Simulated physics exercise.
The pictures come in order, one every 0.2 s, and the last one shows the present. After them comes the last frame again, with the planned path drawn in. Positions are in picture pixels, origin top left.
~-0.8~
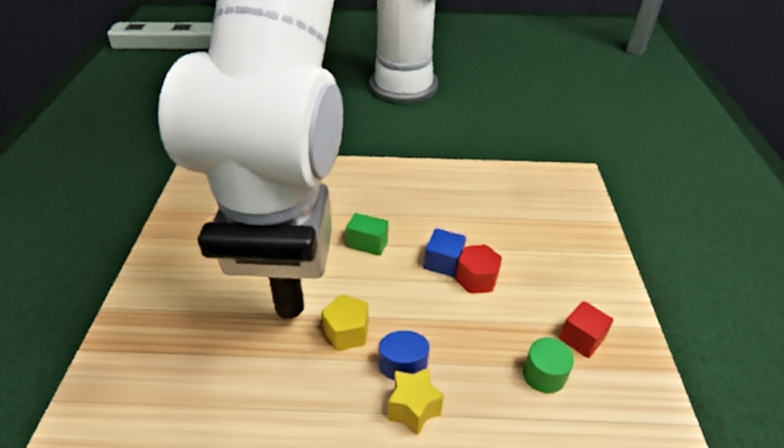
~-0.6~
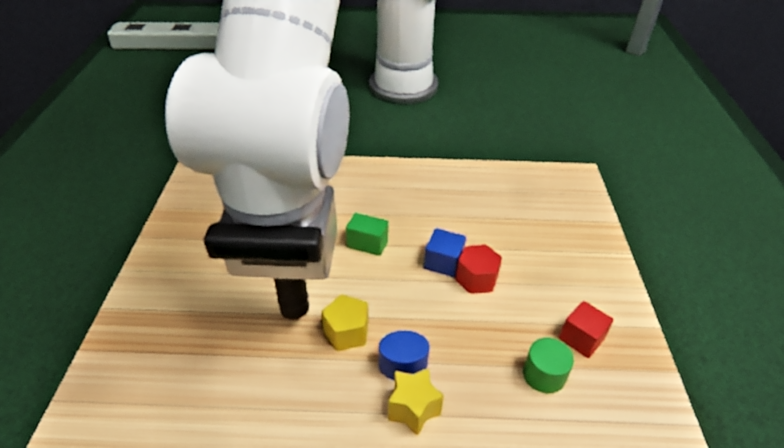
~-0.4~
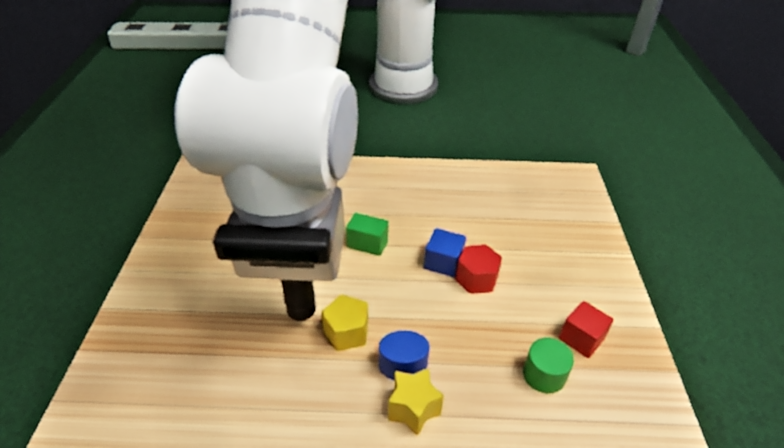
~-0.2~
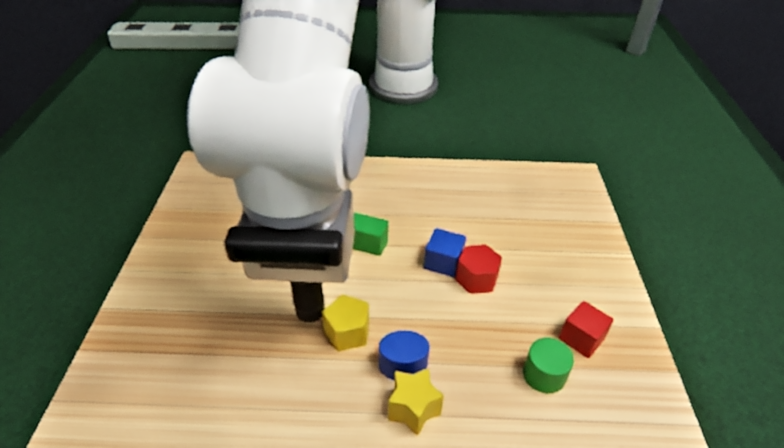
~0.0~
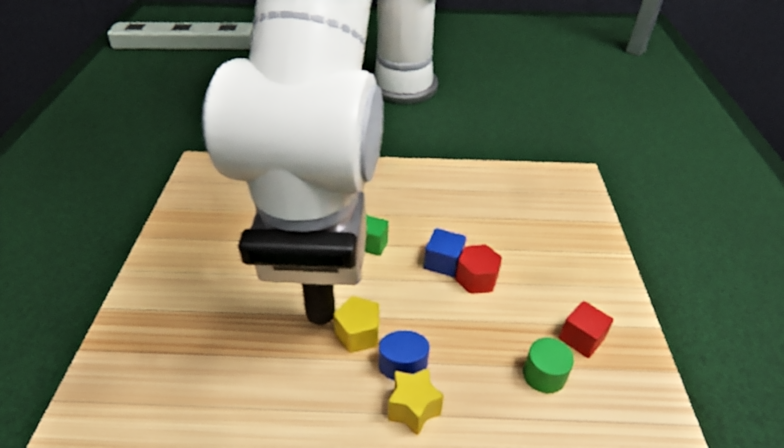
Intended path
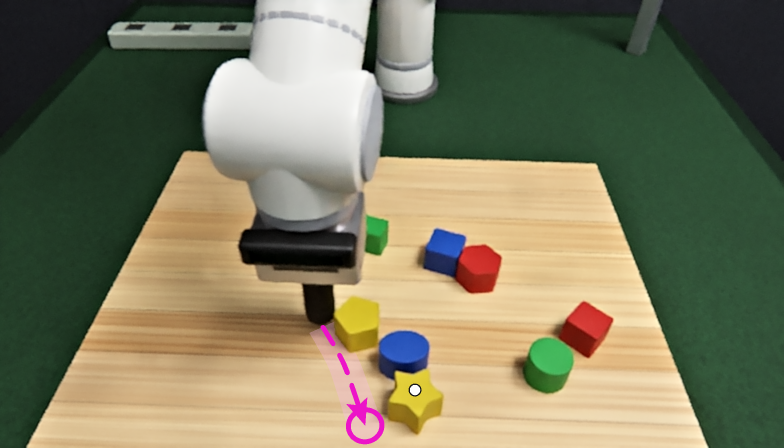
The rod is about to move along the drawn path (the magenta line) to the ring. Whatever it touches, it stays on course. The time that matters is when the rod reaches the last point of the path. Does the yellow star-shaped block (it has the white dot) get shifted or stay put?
Still in place.
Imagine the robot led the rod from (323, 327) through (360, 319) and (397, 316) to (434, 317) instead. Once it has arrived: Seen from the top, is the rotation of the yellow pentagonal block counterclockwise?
That would be a no.
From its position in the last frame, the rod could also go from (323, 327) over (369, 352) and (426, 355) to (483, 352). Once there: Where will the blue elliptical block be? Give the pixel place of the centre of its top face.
Final place: (487, 368).
Path on the board, from (323, 327) over (340, 355) and (353, 388) to (365, 425); the dot is on the yellow star-shaped block.
On the path given first. One third of the way, rod at (339, 343); yellow pentagonal block at (373, 323), turned 55° anticlockwise; blue elliptical block at (412, 347).
Two thirds of the way, rod at (352, 376); yellow pentagonal block at (373, 324), turned 60° anticlockwise; blue elliptical block at (414, 347).
At the end, rod at (365, 413); yellow pentagonal block at (373, 324), turned 60° anticlockwise; blue elliptical block at (414, 347); yellow star-shaped block in place.
